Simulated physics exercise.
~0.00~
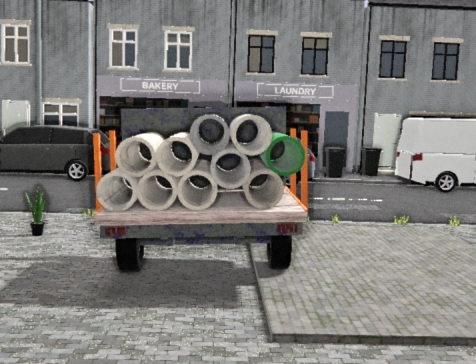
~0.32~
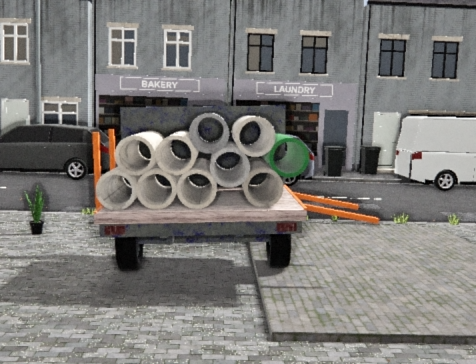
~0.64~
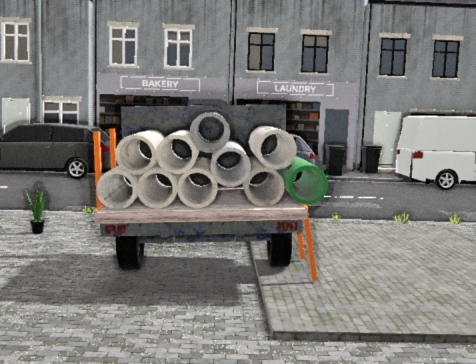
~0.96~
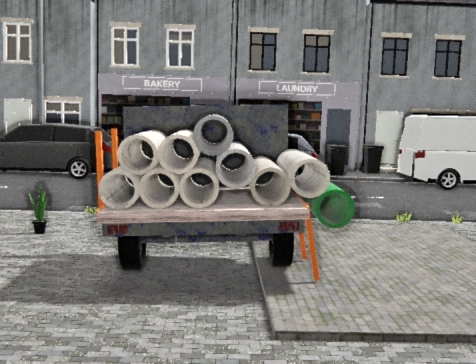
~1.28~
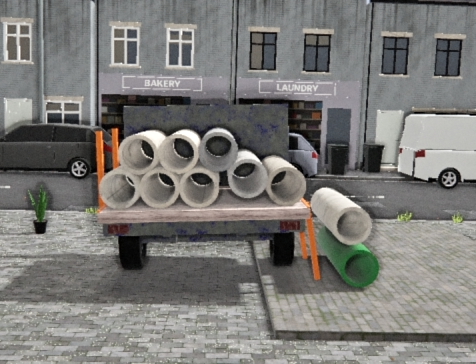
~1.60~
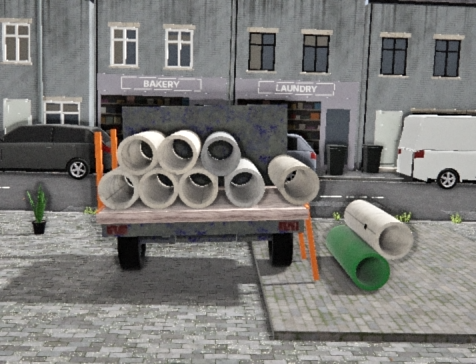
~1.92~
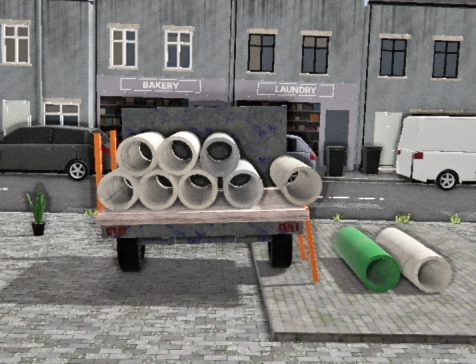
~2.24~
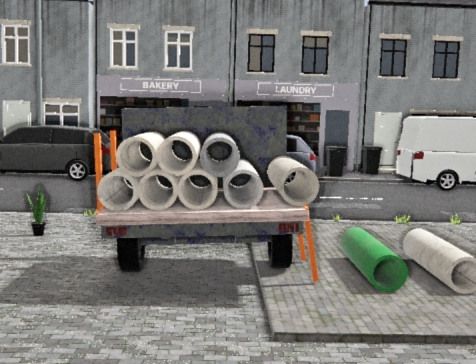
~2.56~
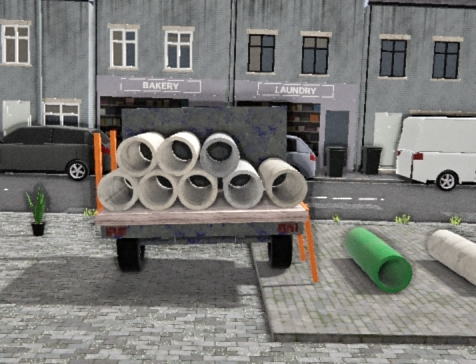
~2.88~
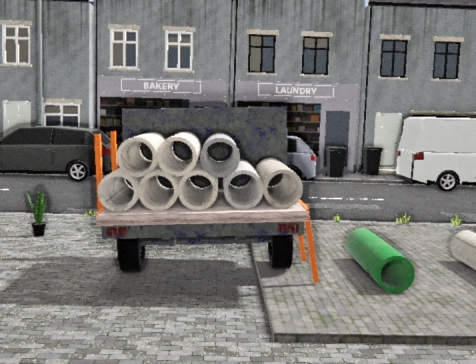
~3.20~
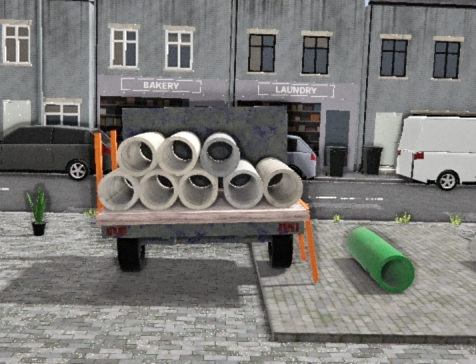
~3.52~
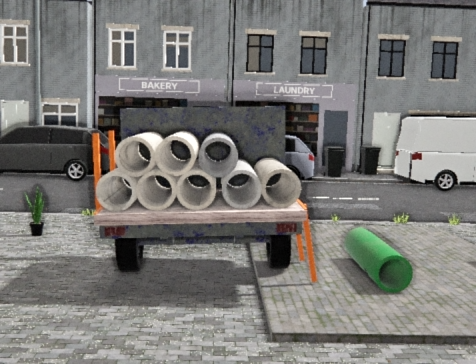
The footage shows a trailer stacked with concrete pipes, one of them green, as the orange posts on its right side swing down. The green pipe and a grey one roll off that edge onto the paving; the grey rolls out of view and the green stays beside the trailer.
